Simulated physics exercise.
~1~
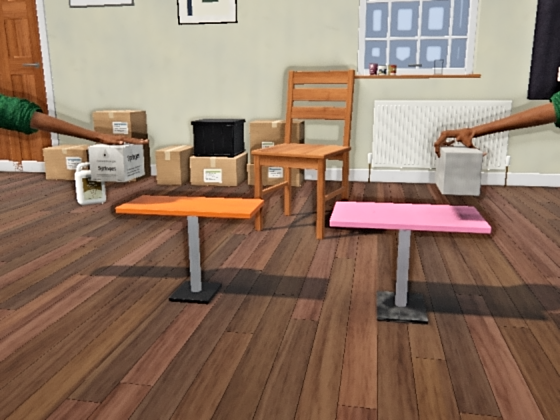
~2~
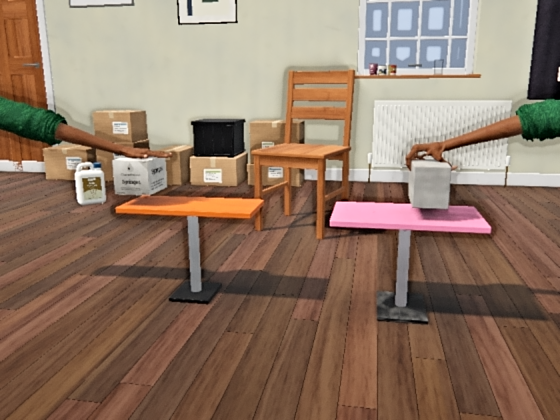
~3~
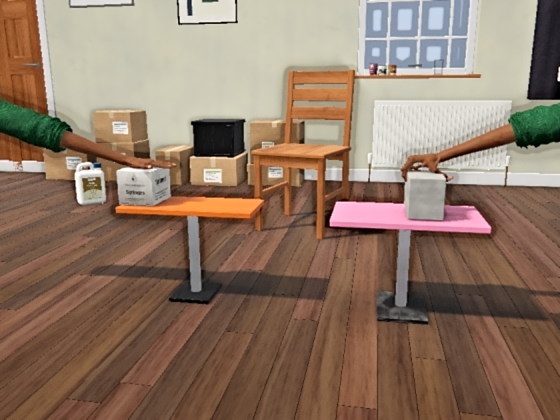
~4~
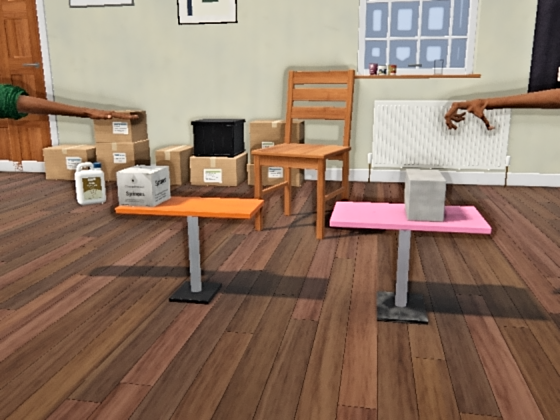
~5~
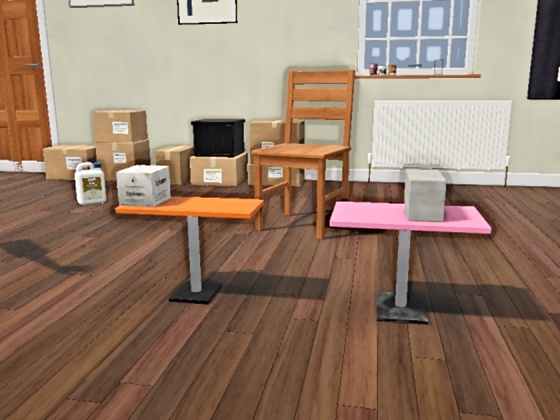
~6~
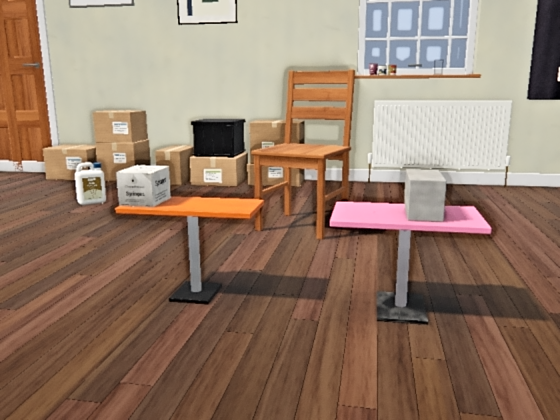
To begin with, two green-sleeved arms reach in from either side of a wood-floored room, the left hand holding a pale printed box and the right a grey block. The box moves right toward an orange-topped table while the block moves left over a pink-topped one, with a wooden chair and cardboard boxes behind. Both hands lower their loads, the box onto the orange table's left end and the block onto the pink top. The hands then let go, draw back and leave view. Both loads stay put, and both tables remain standing level and still.
